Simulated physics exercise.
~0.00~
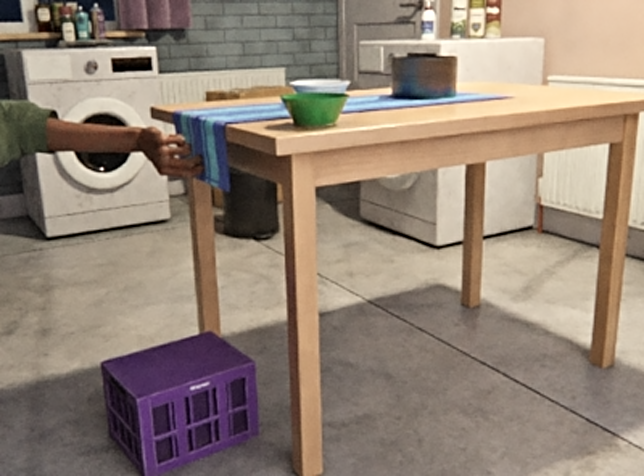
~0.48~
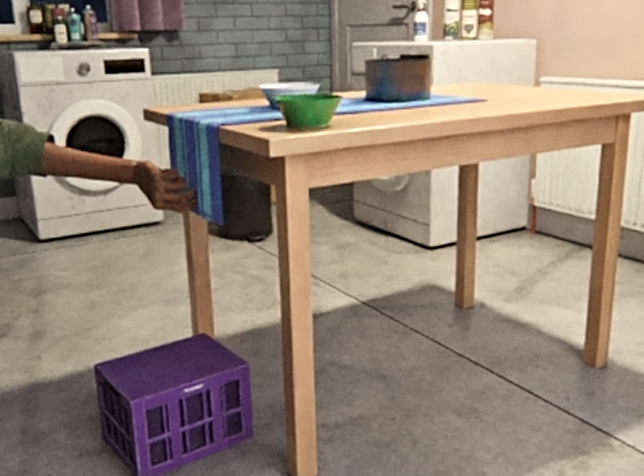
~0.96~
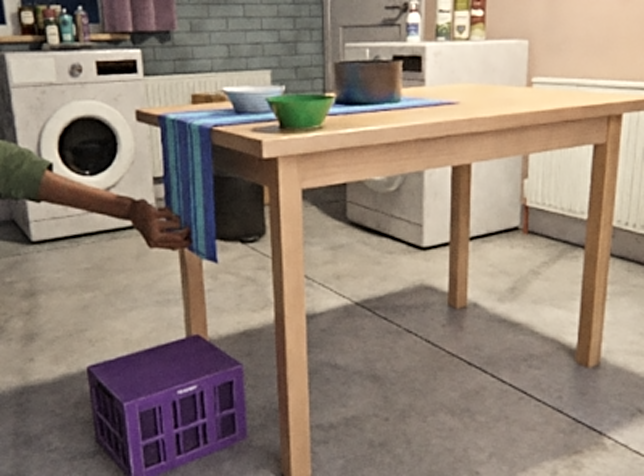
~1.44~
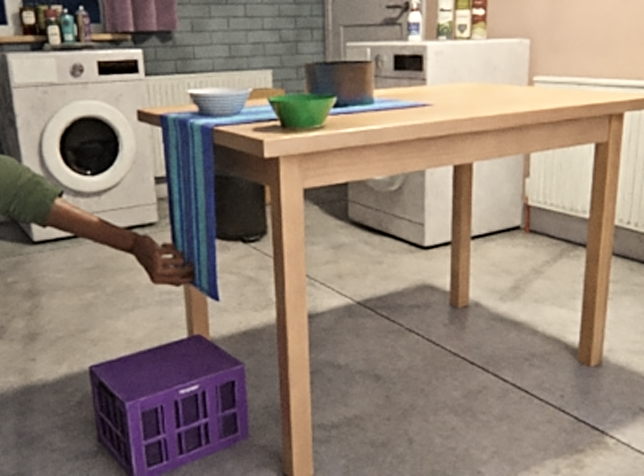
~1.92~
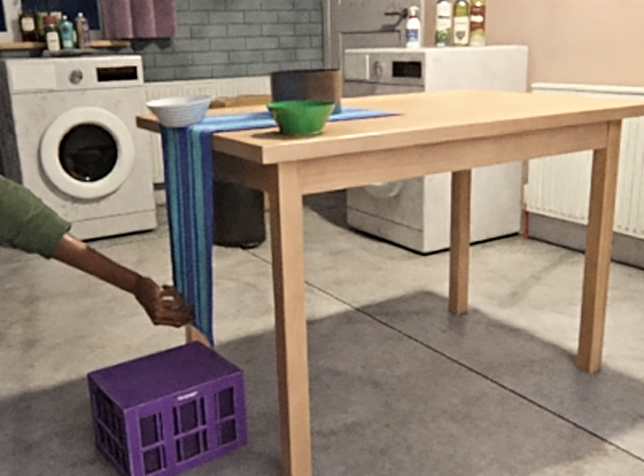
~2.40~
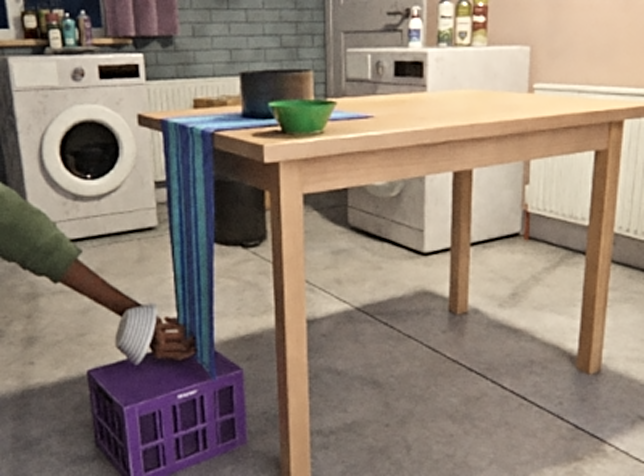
A blue striped tea towel hangs over the left end of a wooden table, where a dark-sleeved arm reaches in and grips its hem. The hand draws the hem steadily downward, and the white bowl and the pot slide left along with the cloth, while the green bowl stays put near the front edge. The white bowl reaches the table's end, then tips over and drops beside the hand. The hem comes to rest on the purple crate below, with the white bowl down by the hand just above it and the pot and green bowl still on the table.
